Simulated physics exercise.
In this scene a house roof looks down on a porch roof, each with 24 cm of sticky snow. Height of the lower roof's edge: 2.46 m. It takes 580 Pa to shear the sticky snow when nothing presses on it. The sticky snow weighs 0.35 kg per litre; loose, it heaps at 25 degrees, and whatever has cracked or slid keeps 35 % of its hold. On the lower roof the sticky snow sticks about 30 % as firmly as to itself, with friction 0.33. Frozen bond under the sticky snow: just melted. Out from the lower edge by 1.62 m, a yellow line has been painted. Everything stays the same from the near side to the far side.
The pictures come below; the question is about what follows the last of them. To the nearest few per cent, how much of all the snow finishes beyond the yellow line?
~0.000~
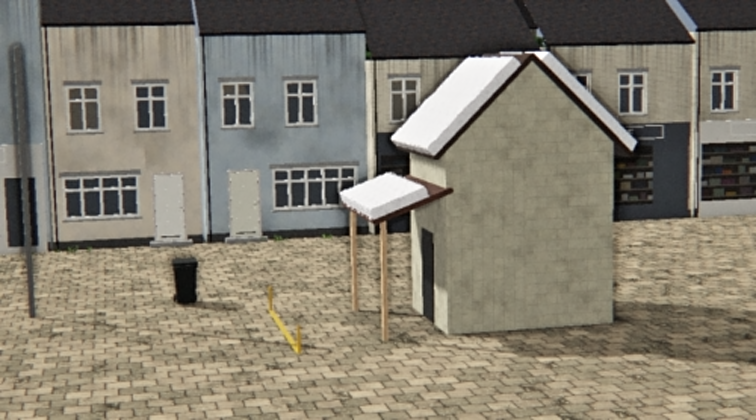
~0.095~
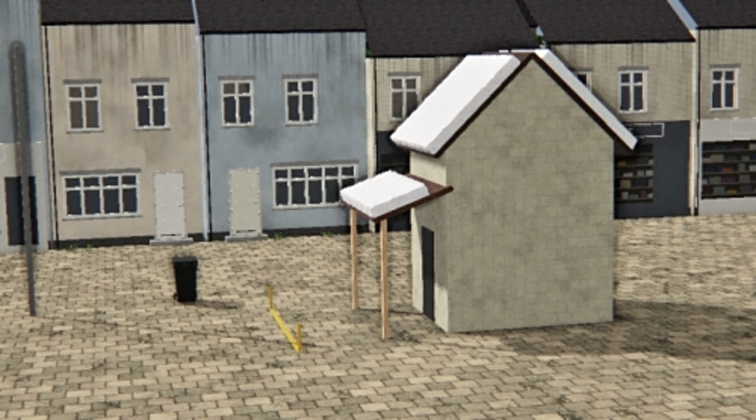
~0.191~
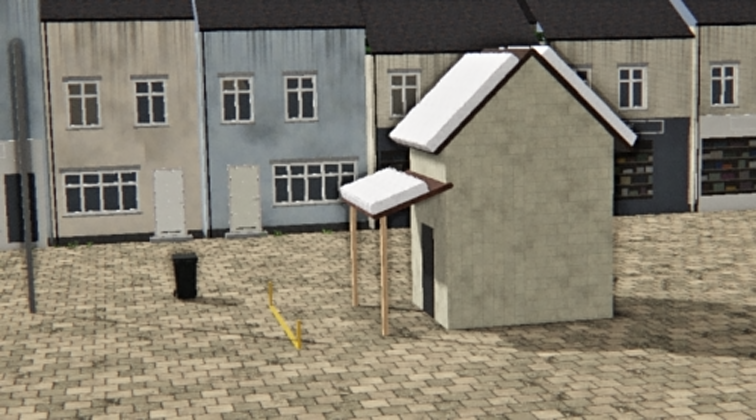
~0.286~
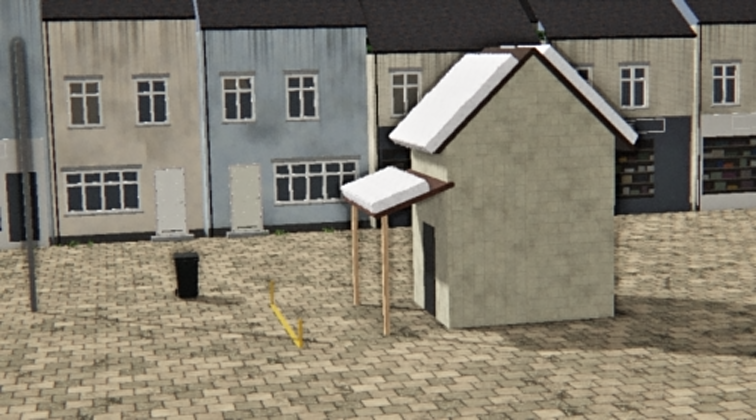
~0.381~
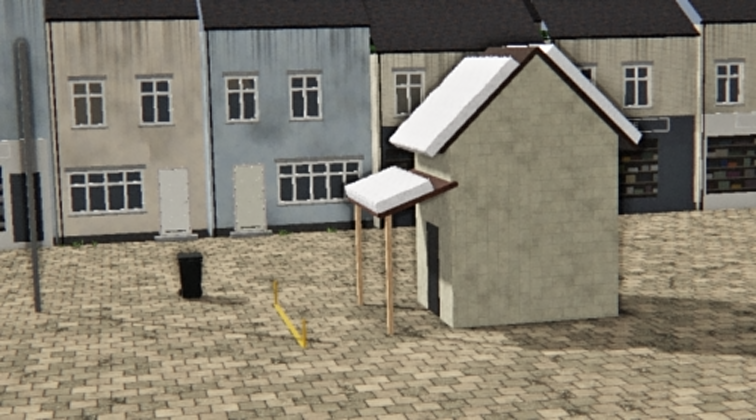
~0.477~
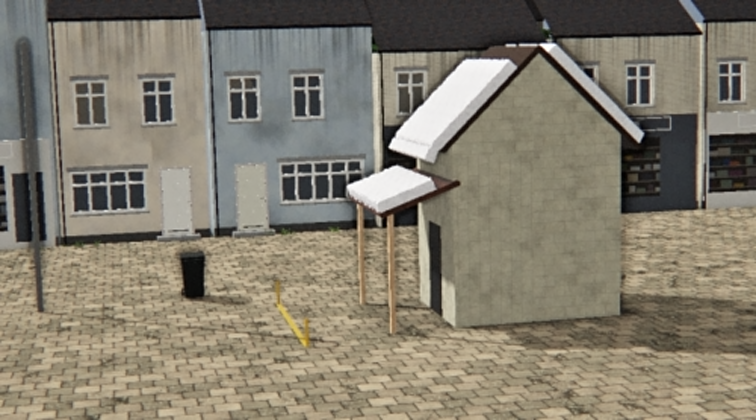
Roughly 43 %.
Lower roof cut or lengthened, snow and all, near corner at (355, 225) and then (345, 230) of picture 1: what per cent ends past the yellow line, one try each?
In that order: 45 %, 50 %.
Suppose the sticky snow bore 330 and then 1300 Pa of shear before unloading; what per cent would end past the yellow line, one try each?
You'd see 50 percent the first time and 7 percent the second.
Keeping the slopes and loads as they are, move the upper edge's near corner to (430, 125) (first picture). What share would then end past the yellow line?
It would be near 50 %.
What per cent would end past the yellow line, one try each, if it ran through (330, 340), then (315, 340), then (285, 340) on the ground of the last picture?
Respectively 65, 50 and 30 percent would end past it.
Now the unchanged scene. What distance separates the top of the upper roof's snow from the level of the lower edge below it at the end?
It ends up some 0.7 m higher than the lower edge.
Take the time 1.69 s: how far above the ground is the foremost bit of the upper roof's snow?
Somewhere around 1.8 metres, I'd say.
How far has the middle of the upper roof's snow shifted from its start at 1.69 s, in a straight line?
Roughly 3.0 m.
After 1.03 s, none is below the lower edge and 0 % is past the line.
After 1.69 s, 26 % is below the lower edge and 0 % is past the line.
After 2.34 s, 76 % is below the lower edge and 31 % is past the line.
After 3.00 s, 89 % is below the lower edge and 43 % is past the line.
After 3.60 s, 89 % is below the lower edge and 43 % is past the line.
